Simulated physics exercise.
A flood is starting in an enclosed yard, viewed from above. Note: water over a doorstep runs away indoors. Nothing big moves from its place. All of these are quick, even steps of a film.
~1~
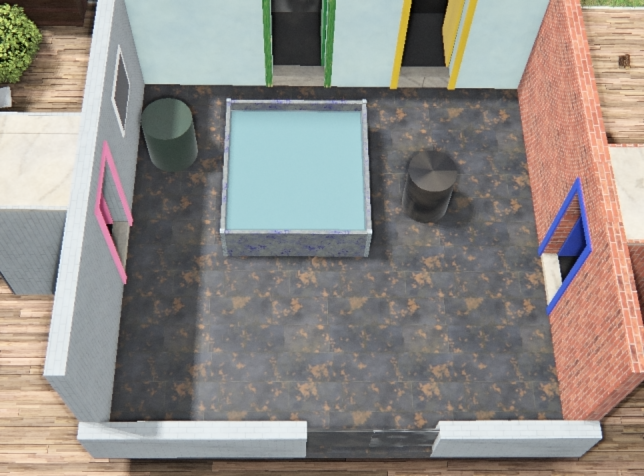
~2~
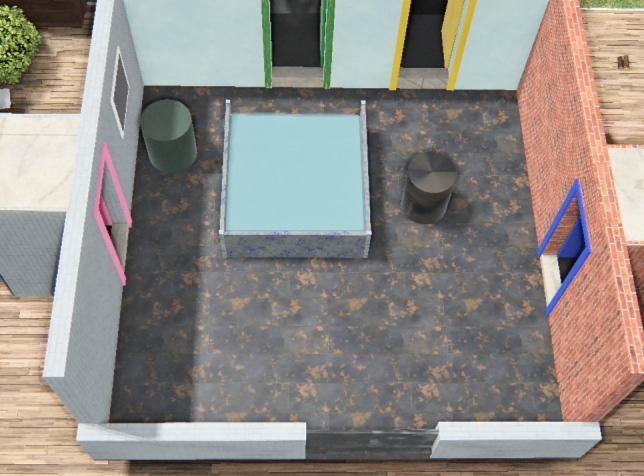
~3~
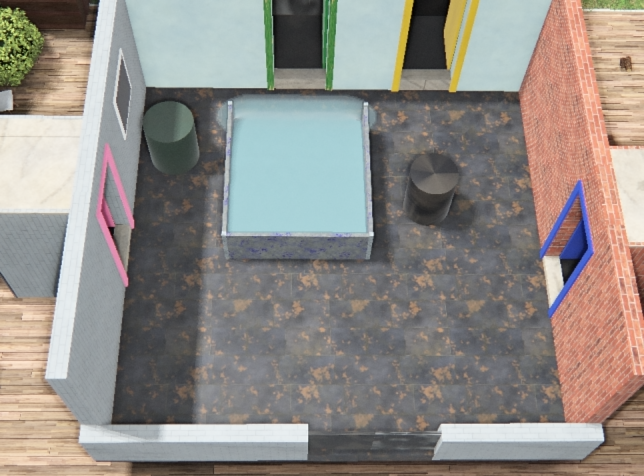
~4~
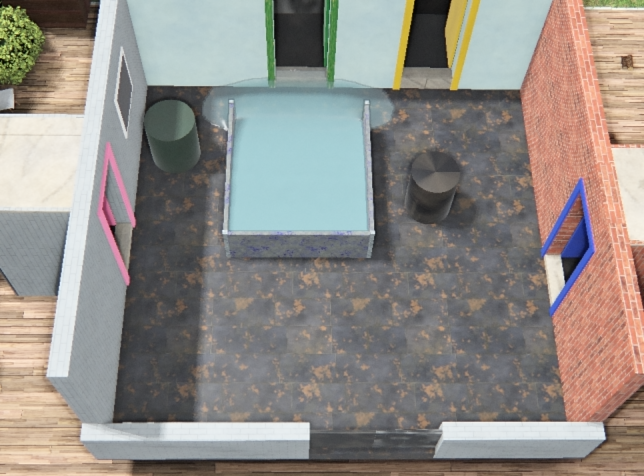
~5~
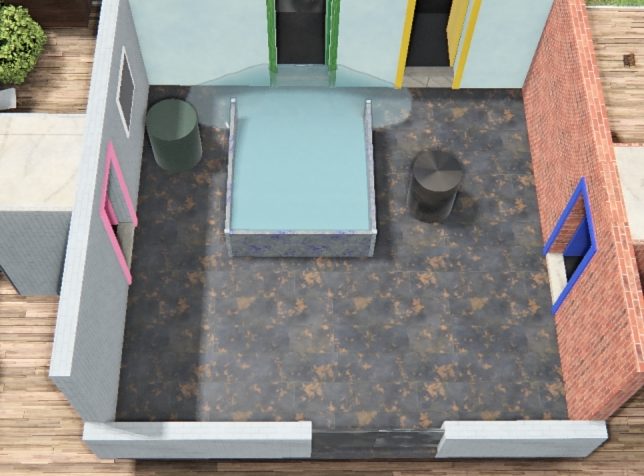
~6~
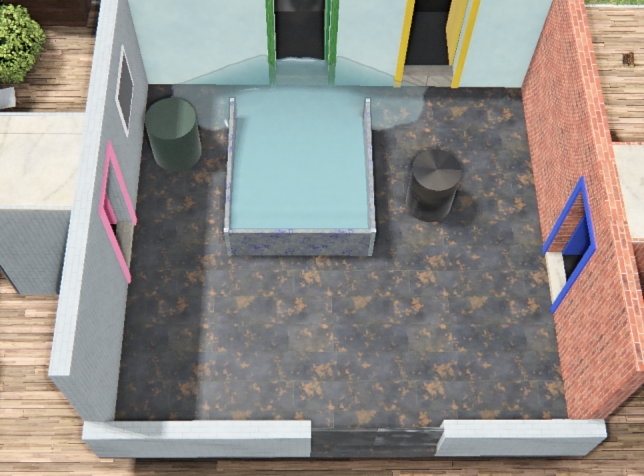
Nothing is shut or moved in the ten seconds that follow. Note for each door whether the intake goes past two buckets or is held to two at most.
The green door will let in too much. The yellow door will let in an allowed amount. The pink door will let in an allowed amount. The blue door will let in an allowed amount.
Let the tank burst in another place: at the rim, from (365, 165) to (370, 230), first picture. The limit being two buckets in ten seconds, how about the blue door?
Here's my take: The blue door tops the limit.
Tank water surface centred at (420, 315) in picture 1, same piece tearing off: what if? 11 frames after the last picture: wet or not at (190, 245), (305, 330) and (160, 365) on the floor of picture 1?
In the order asked: Not reached, not reached, not reached.
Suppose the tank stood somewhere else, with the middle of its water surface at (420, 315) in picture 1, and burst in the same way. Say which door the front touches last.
Answer: The pink door.
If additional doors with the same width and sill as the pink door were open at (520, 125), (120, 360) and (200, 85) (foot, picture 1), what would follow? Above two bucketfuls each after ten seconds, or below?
Same order as asked - exceeds the limit, stays within the limit and exceeds the limit.
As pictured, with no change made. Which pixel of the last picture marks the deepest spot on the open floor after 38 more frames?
About at (114, 435).
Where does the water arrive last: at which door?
I'd go with the door marked blue.
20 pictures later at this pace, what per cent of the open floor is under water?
Roughly 60 %.
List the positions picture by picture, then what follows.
The water tank at (296, 167) is whole and still, in the first frame.
The front is at a hidden place, out from the gap on the water tank's far side, in the second frame.
The front is at (222, 116), out from the gap on the water tank's far side, in the third frame.
The front is at (221, 86), out from the gap on the water tank's far side, in the fourth frame.
The front is at (404, 87), out from the gap on the water tank's far side, in the fifth frame.
Water pours out on the water tank's far side and has run to a hidden place, in the sixth frame.
A moment on, water covers 20 % of the floor; the green door far over two buckets in, the yellow door wet at the sill, nothing in, the pink door not reached, the blue door not reached.
Next, water covers 30 % of the floor; the green door far over two buckets in, the yellow door wet at the sill, nothing in, the pink door wet at the sill, nothing in, the blue door not reached.
Then, water covers 60 % of the floor; the green door far over two buckets in, the yellow door wet at the sill, nothing in, the pink door wet at the sill, nothing in, the blue door wet at the sill, nothing in.
Later, water covers 85 % of the floor; the green door far over two buckets in, the yellow door wet at the sill, nothing in, the pink door wet at the sill, nothing in, the blue door wet at the sill, nothing in.
In the end, water covers 95 % of the floor; the green door far over two buckets in, the yellow door wet at the sill, nothing in, the pink door wet at the sill, nothing in, the blue door wet at the sill, nothing in.
